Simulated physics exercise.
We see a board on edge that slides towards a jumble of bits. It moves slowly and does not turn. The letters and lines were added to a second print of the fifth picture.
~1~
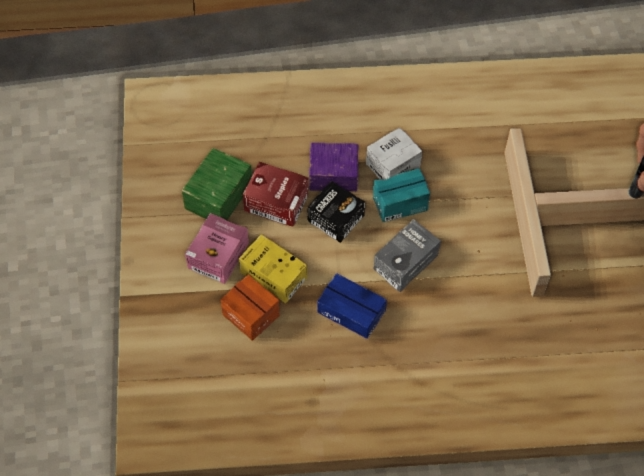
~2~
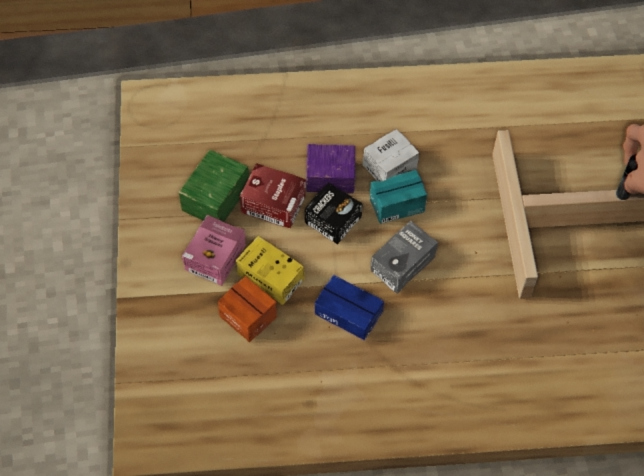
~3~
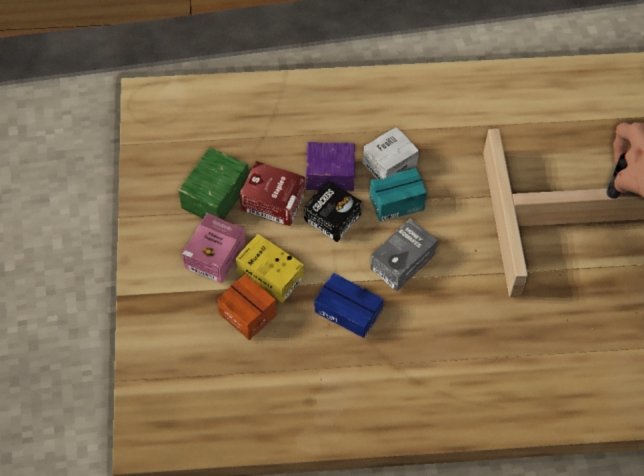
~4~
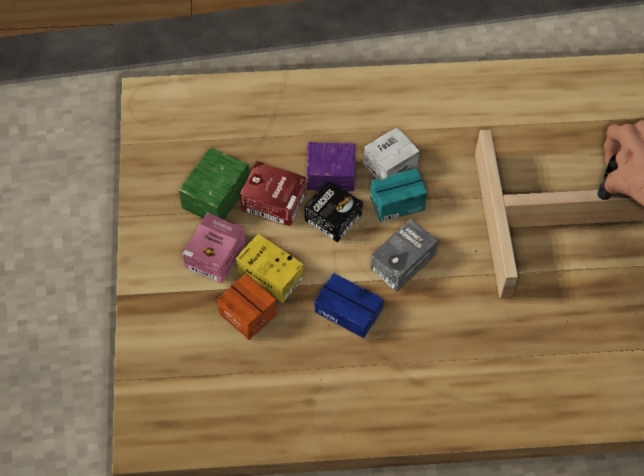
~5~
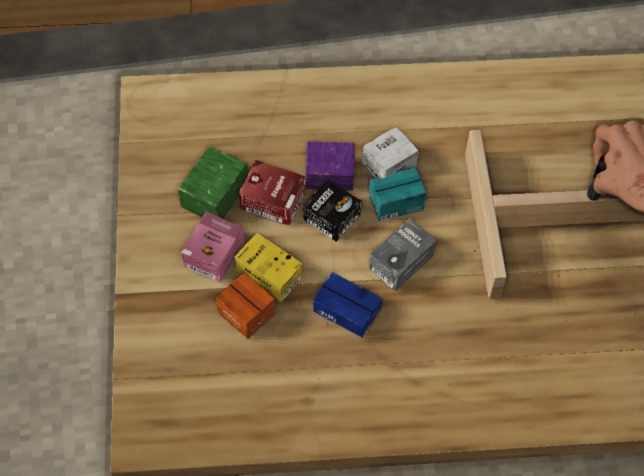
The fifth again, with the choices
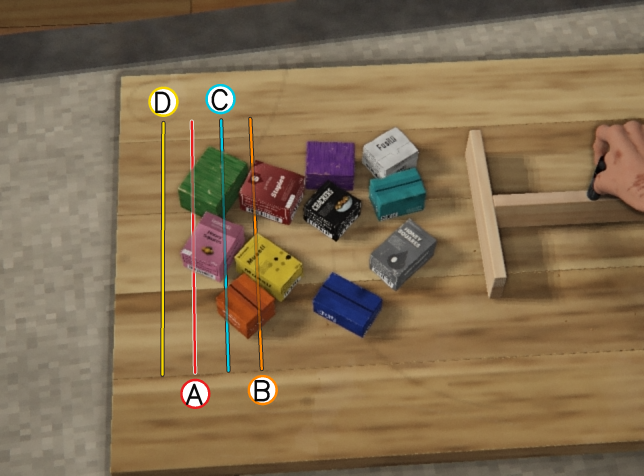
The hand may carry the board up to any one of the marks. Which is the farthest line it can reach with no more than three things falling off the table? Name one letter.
No fourth one falls up to A.
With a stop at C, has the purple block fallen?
No.
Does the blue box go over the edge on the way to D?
By then, no.
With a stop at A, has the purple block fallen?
By then, no.
On the marked copy, A at (193, 239); B at (256, 236); C at (225, 237); D at (163, 240).
Following A. Soon after the start, board (384, 206); green block (208, 184); white box (348, 152).
Later, board (278, 211); green block (163, 163); pink packet (165, 237).
In the end, board (196, 215); green block over the edge; pink packet over the edge; two fallen.
As for the rest, B is within the limit but short; C is within the limit but short; D drops four.
